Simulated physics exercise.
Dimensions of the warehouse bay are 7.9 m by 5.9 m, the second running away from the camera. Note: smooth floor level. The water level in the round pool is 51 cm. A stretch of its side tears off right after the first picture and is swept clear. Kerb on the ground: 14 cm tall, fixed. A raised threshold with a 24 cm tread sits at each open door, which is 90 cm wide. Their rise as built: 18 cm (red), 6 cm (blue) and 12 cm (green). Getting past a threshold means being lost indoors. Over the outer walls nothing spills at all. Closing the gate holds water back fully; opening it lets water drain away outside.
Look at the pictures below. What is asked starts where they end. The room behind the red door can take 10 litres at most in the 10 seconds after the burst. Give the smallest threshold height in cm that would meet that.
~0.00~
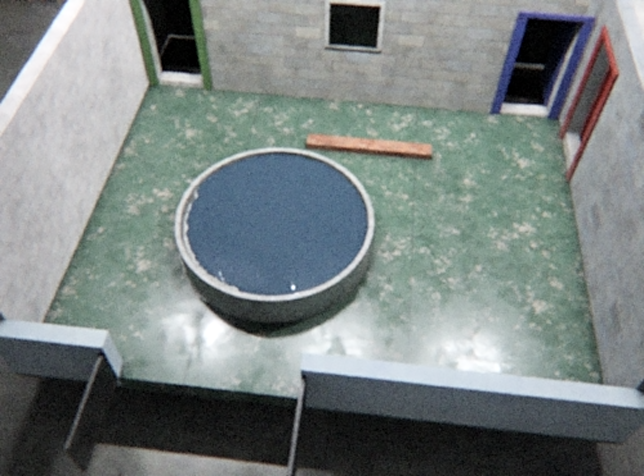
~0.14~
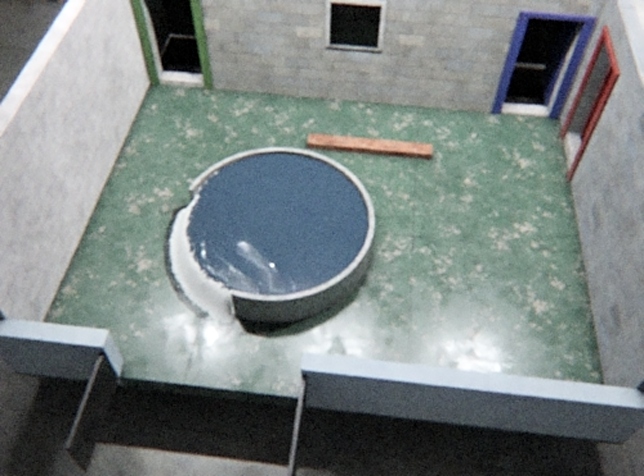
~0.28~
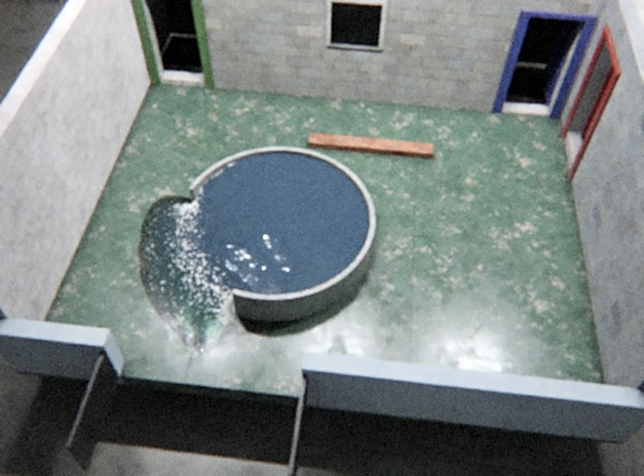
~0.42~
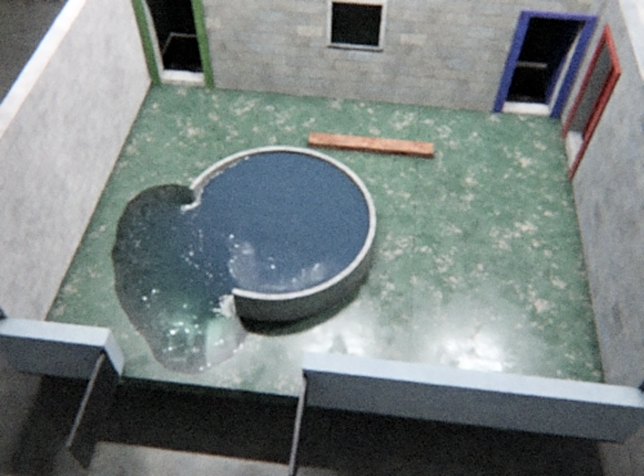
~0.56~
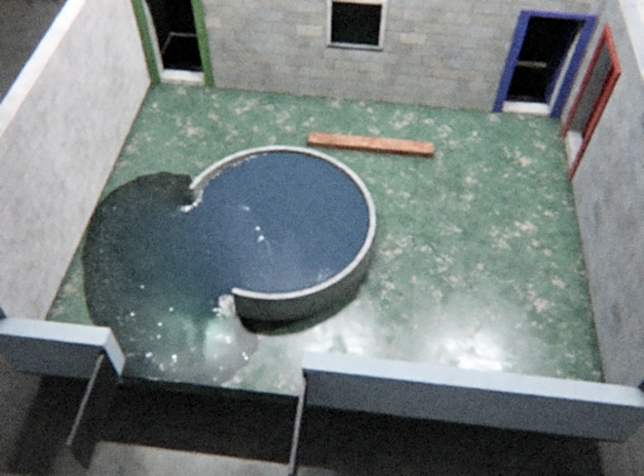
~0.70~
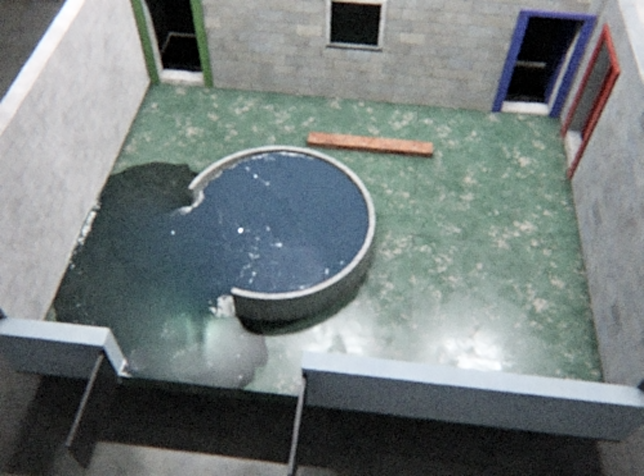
The threshold would need to be about 7 cm high.
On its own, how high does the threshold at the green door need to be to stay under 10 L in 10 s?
For green, a step near 17 cm.
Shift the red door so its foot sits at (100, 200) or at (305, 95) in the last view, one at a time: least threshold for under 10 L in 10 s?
Roughly 19 cm for the first and 5.5 cm for the second.
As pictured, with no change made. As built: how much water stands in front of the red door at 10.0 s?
9.0 cm.
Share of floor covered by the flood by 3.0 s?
Some 25 in a hundred.
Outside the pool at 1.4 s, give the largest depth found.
Max depth: Around 45 cm.
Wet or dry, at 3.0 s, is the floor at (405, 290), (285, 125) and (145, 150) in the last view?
So, in order, I'd say stayed dry, then stayed dry, then got wet.
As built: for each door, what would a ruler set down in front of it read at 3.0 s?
Depth at red 0 cm, at blue 0 cm, at green 10 cm.
After 1.4 s water covers 20 % of the floor, deepest (45 cm) near (32, 348); it has not reached the red door.
After 3.0 s water covers 25 % of the floor, deepest (34 cm) near (32, 348); it has not reached the red door.
After 10.0 s water covers 65 % of the floor, deepest (12 cm) near (554, 127); 9 cm at the red door, 0 litres in over its 18 cm threshold.
At the red door as built, the water arrived by 7.6 s and peaked near 11 cm at 8.2 s.
Run again over the same 10 s with other heights there, 14 litres in over 6 cm, 5 litres over 8 cm. The limit of 10 litres is kept from about 7 cm up.
